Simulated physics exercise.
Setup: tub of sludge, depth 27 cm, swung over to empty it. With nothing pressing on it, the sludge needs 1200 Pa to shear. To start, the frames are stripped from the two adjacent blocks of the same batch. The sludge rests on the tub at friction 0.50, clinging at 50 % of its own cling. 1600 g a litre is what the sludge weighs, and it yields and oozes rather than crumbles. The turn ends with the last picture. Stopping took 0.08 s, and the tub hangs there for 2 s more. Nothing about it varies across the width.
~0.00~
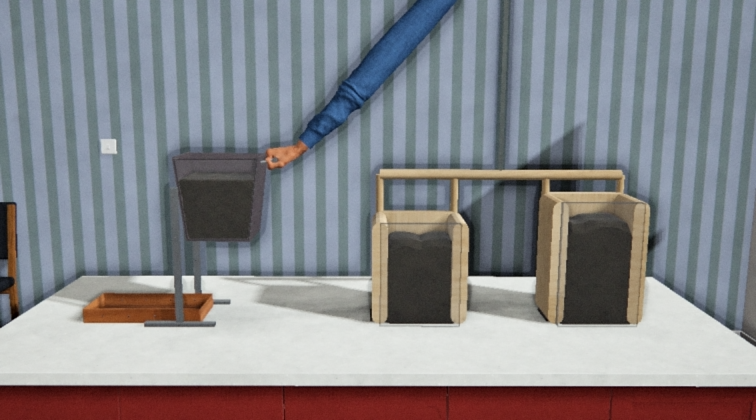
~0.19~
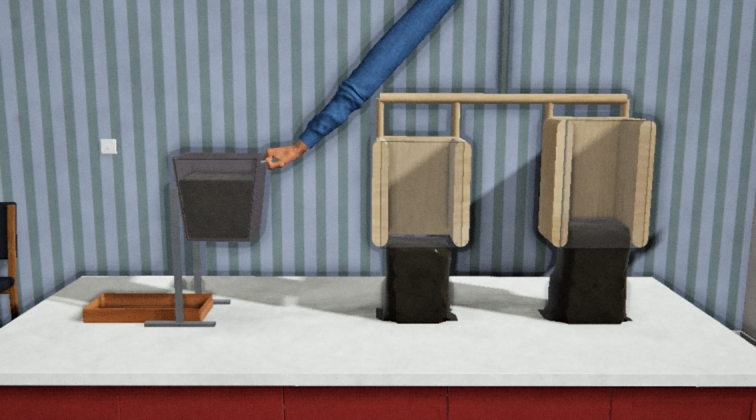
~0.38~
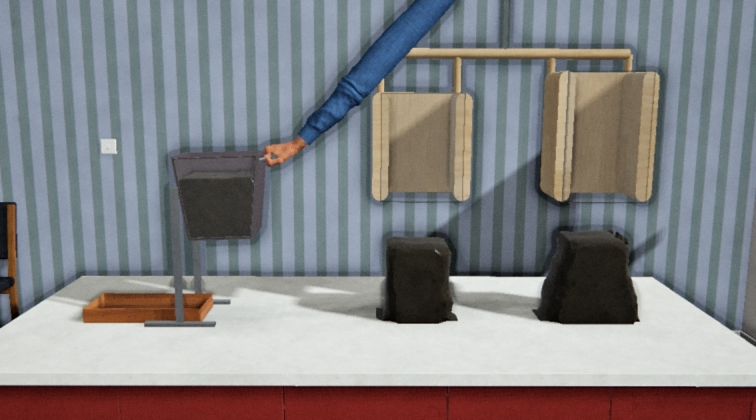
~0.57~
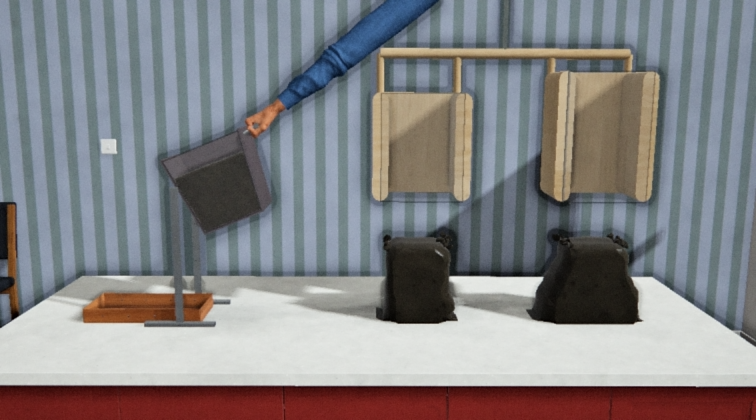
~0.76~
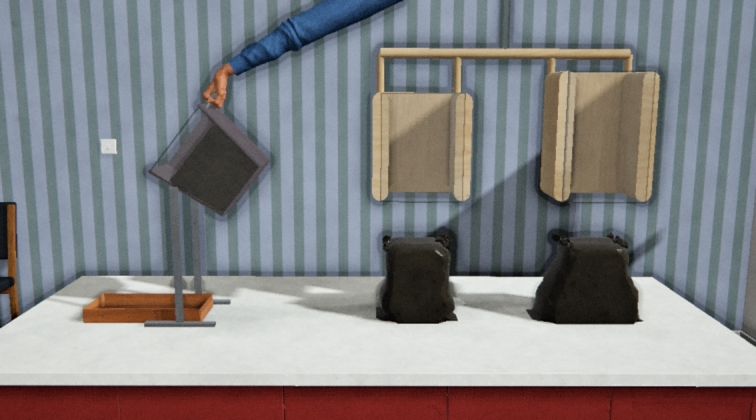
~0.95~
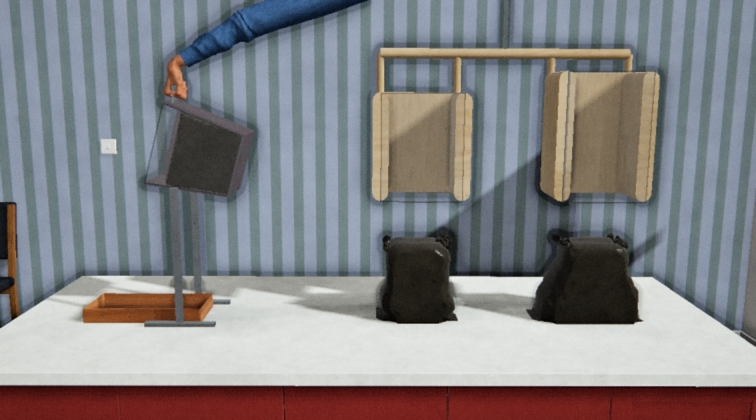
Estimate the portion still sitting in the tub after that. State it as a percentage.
The portion still in the tub is near 100 %.
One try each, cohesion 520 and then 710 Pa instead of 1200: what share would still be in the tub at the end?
90 in a hundred, followed by 100 in a hundred.
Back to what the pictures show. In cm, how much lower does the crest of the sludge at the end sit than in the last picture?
Roughly 0 cm.
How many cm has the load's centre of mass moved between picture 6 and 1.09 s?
I'd estimate roughly 0 centimetres.
After 1.09 s, the tub is at 74 degrees and holds 100 %.
After 1.26 s, the tub is at 74 degrees and holds 100 %.
After 1.43 s, the tub is at 74 degrees and holds 100 %.
After 1.60 s, the tub is at 74 degrees and holds 100 %.
After 2.95 s, the tub is at 74 degrees and holds 100 %.
